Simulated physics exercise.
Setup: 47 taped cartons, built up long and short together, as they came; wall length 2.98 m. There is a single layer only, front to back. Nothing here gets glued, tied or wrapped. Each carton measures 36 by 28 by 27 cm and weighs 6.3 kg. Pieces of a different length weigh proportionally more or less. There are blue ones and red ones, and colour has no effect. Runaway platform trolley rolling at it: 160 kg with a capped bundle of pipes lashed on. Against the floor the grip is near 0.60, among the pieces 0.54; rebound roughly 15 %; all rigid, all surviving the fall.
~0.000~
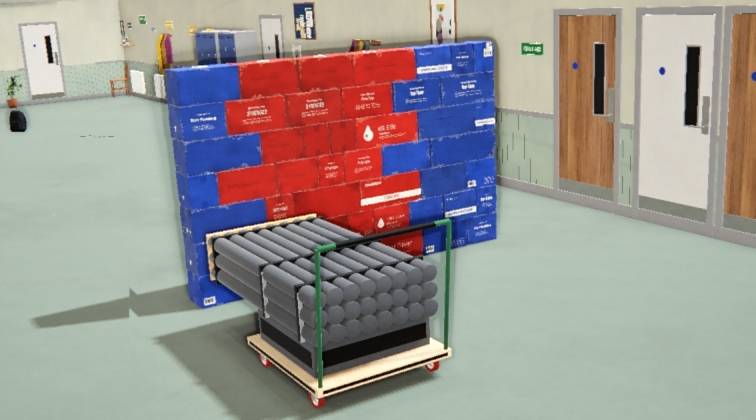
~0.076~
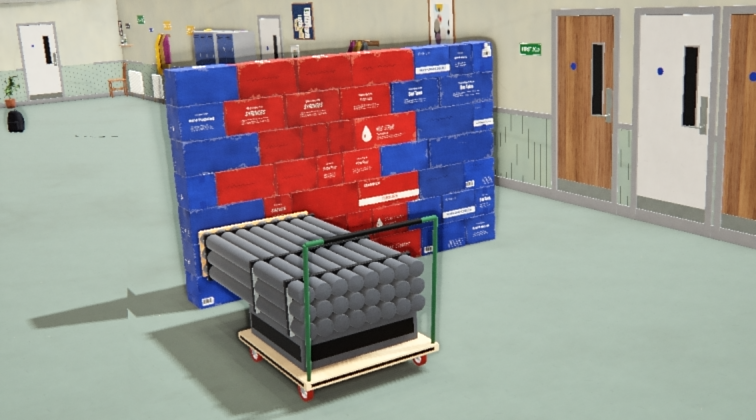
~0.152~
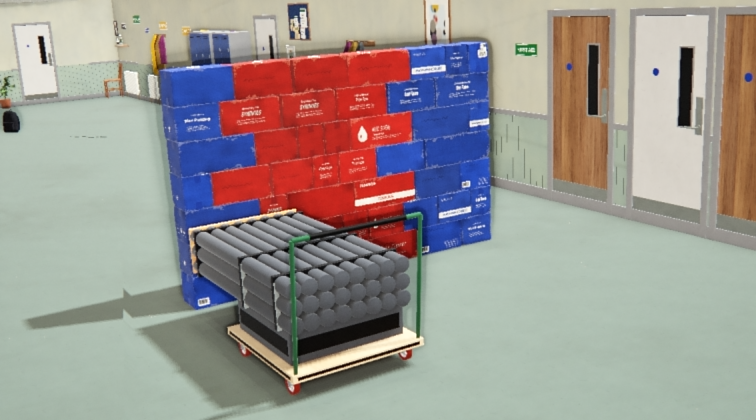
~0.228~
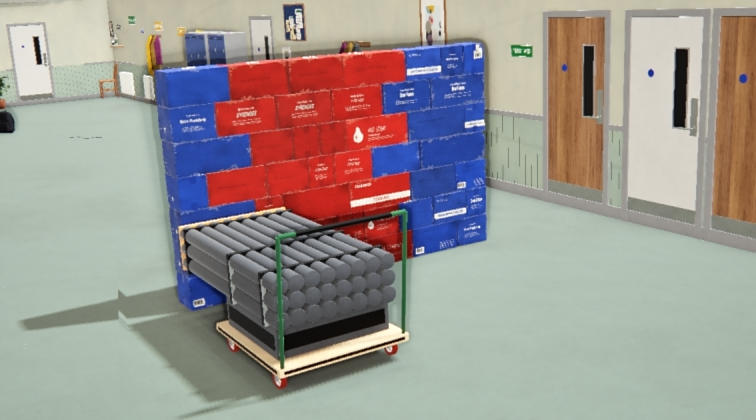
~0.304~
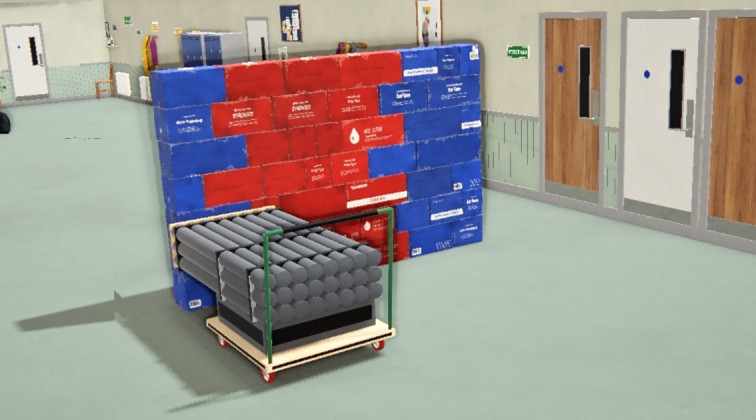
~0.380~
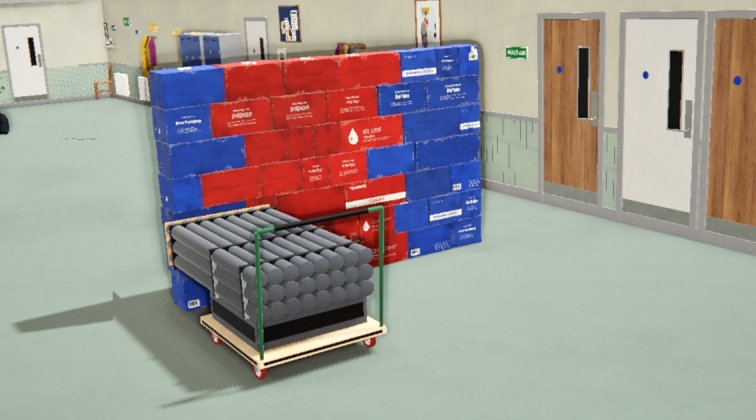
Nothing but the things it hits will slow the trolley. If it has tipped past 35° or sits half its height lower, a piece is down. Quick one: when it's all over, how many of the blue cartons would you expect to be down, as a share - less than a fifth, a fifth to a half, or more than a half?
I'd say a fifth to a half.
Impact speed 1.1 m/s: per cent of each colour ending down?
You'd end up with blue at 0 per cent down and red at 0 per cent.
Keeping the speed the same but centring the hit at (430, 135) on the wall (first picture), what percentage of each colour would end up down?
That hit would leave blue at 70 and red at 40 per cent down.
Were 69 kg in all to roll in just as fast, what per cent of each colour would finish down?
Down by colour: Blue 0, red 0 per cent.
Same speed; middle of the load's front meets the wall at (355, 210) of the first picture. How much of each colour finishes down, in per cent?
Down at the end: Blue 0 percent, red 0 percent.
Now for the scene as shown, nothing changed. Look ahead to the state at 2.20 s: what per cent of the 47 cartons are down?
25 per cent.
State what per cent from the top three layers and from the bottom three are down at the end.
30 % and 20 %.
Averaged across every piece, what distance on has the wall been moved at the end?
Mean shift: Roughly 25 cm.
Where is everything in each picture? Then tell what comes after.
In the first picture (each place is the centre of the face we see best; the camera pans a little), load (210, 250) 49 cm short of the wall; top blue carton (209, 86); top red carton (327, 73); all as stacked.
In the second picture, load (203, 247) 37 cm short of the wall; top blue carton (208, 86).
In the third picture, load (193, 244) 25 cm short of the wall; top blue carton (204, 86).
In the fourth picture, load (182, 242) 13 cm short of the wall; top blue carton (199, 87).
In the fifth picture, load (173, 239) 15 mm short of the wall; top blue carton (195, 88).
In the sixth picture, load (168, 237) 7 cm into the wall's line; top blue carton (194, 88); top red carton (312, 76); 9 have shifted.
By 1.40 s, load 23 cm past the wall's line, stopped; none of the 23 blue cartons down (0 of 47 in all colours); top blue carton tilted 7°; top red carton tilted 4°.
By 2.20 s, load 23 cm past the wall's line, stopped; 7 of the 23 blue cartons down (12 of 47 in all colours); top blue carton on its side; top red carton tilted 7°.
When it is over (4.5 s), load 23 cm past the wall's line, stopped; 7 of the 23 blue cartons down (12 of 47 in all colours); top blue carton 1.60 m lower; top red carton moved 9 cm. That is 30 per cent. In pixels of the last frame, middles, top red carton near (295, 75).
